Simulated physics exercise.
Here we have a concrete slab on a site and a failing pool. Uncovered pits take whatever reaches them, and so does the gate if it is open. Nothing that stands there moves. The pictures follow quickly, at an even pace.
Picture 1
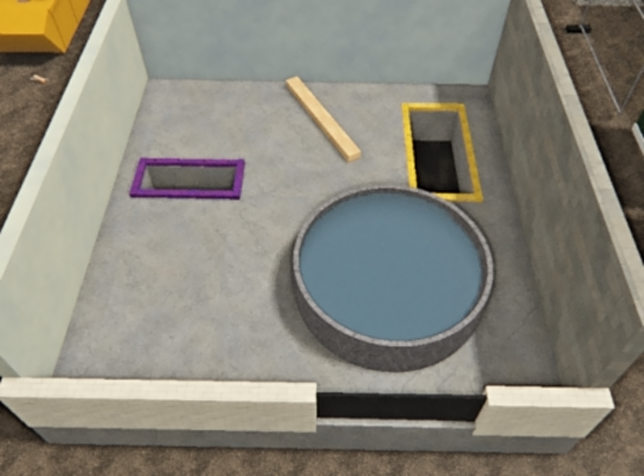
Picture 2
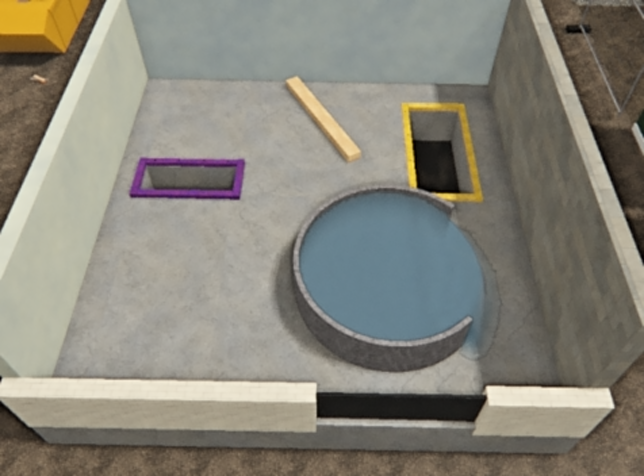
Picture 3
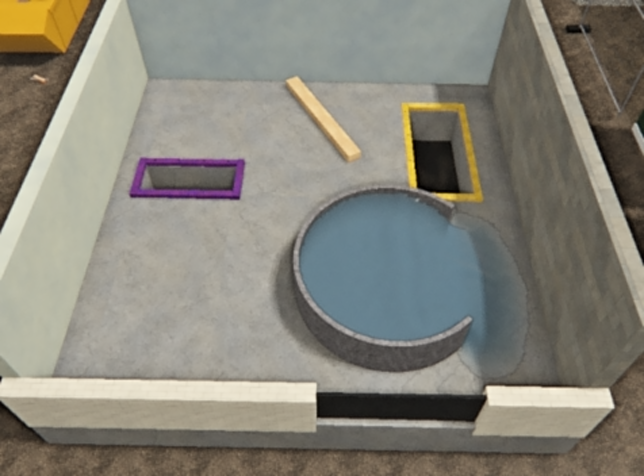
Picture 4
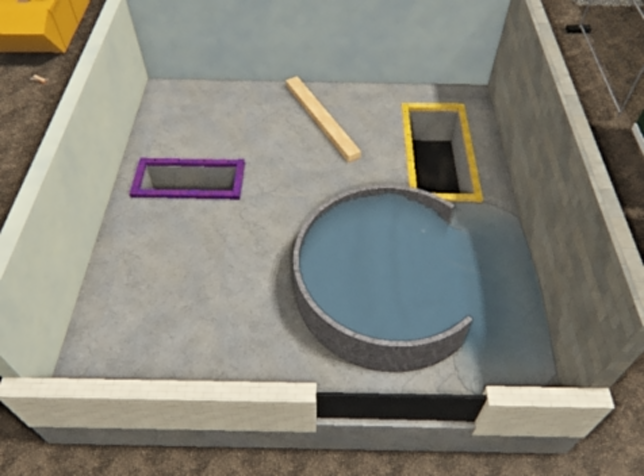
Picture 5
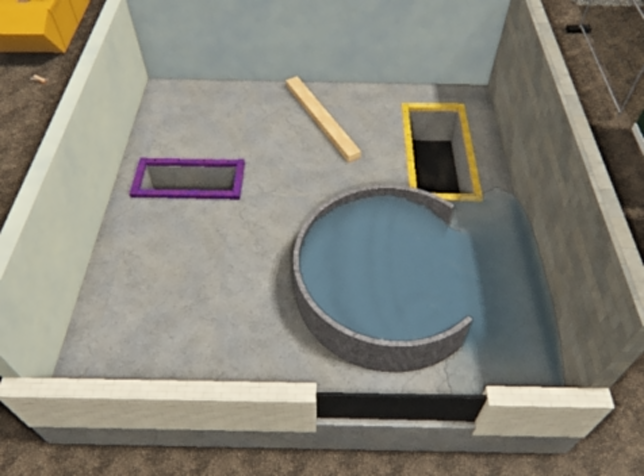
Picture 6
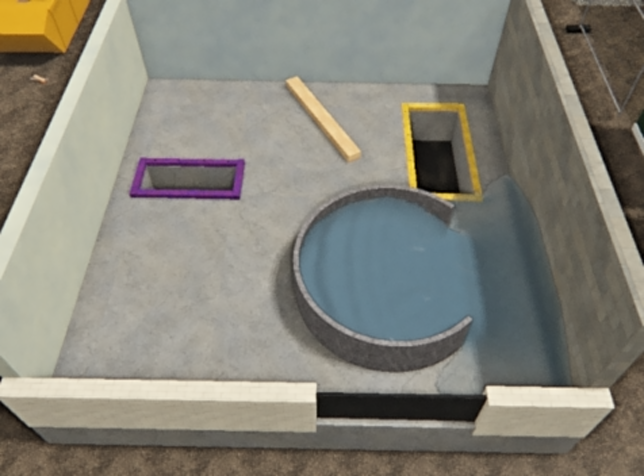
Water pours from a round pool as a gap opens in the right side of its wall, spreading across the concrete slab to the right-hand wall, then extending along it toward both the front and back.
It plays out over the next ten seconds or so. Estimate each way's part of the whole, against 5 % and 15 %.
One by one: The gate takes not even 5 %; the yellow pit takes above 15 %; the purple pit takes not even 5 %.
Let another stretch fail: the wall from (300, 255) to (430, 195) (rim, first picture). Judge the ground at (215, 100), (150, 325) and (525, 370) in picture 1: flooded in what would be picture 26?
As listed: Flooded, under water, dry.
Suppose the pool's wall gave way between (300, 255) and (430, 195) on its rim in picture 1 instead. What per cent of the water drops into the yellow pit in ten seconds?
Per cent: Yellow 12.
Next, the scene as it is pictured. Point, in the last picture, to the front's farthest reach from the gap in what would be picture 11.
Near (484, 99).
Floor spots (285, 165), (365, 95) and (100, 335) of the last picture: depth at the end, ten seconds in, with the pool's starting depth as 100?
About 4, 14 and 6 per cent.
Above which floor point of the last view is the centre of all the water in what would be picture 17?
Close to (442, 285).
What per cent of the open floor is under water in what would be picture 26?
Close to 50 %.
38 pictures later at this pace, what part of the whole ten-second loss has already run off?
Close to 70 %.
A moment on, water covers 15 % of the floor; the gate 0 %, the yellow pit 0 %, the purple pit 0 %.
Next, water covers 25 % of the floor; the gate 0 %, the yellow pit 4 %, the purple pit 0 %.
Then, water covers 50 % of the floor; the gate 0 %, the yellow pit 10 %, the purple pit 0 %.
Later, water covers 70 % of the floor; the gate 0 %, the yellow pit 17 %, the purple pit 0 %.
In the end, water covers 95 % of the floor; the gate 0 %, the yellow pit 24 %, the purple pit 1 %.
